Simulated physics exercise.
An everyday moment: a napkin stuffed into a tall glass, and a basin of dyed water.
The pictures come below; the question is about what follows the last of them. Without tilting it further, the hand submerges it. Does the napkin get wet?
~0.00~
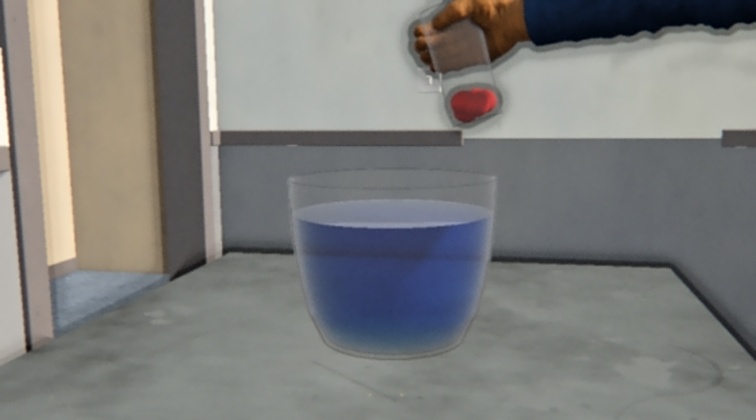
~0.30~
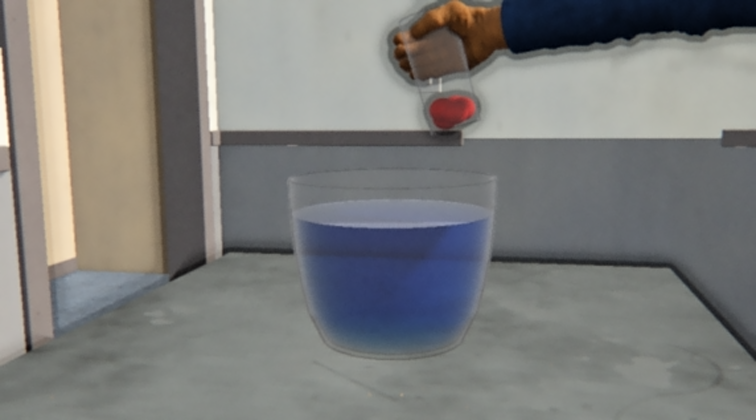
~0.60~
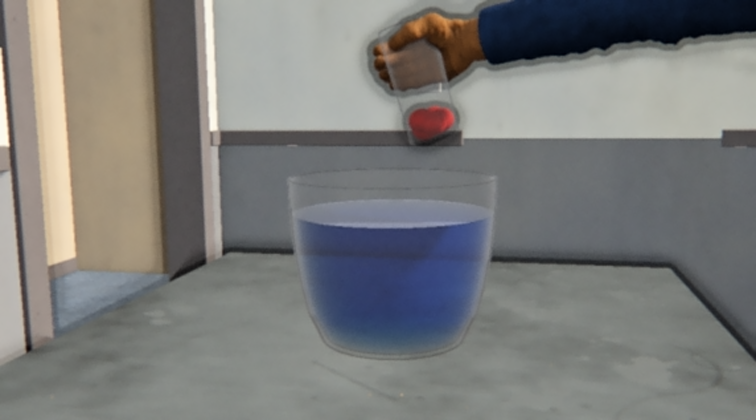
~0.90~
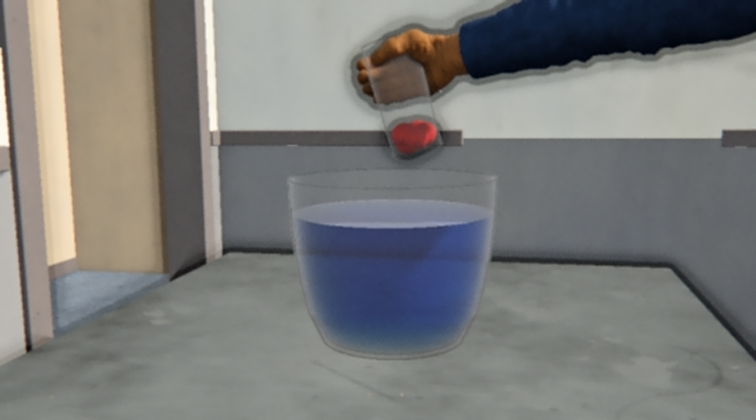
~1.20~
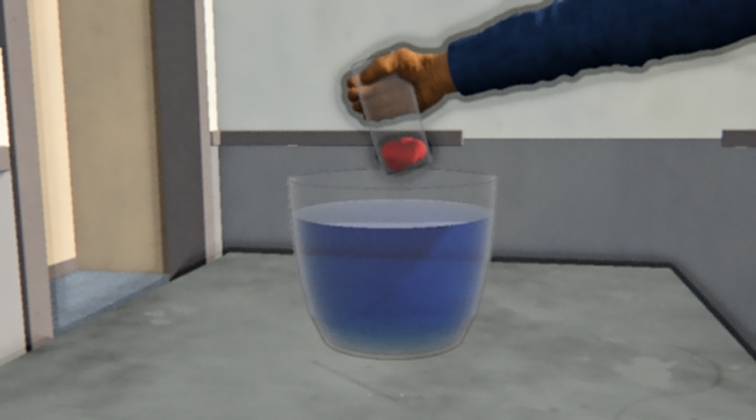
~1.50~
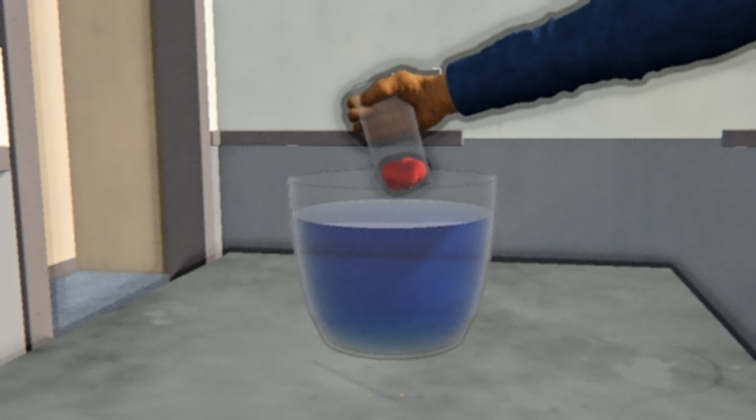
Yes.
Around 2.0 s, the tall glass enters the dyed water.
Around 2.6 s, dyed water pours in as the air escapes.
Around 4.0 s, the tall glass is under, flooded, and the napkin is wet.
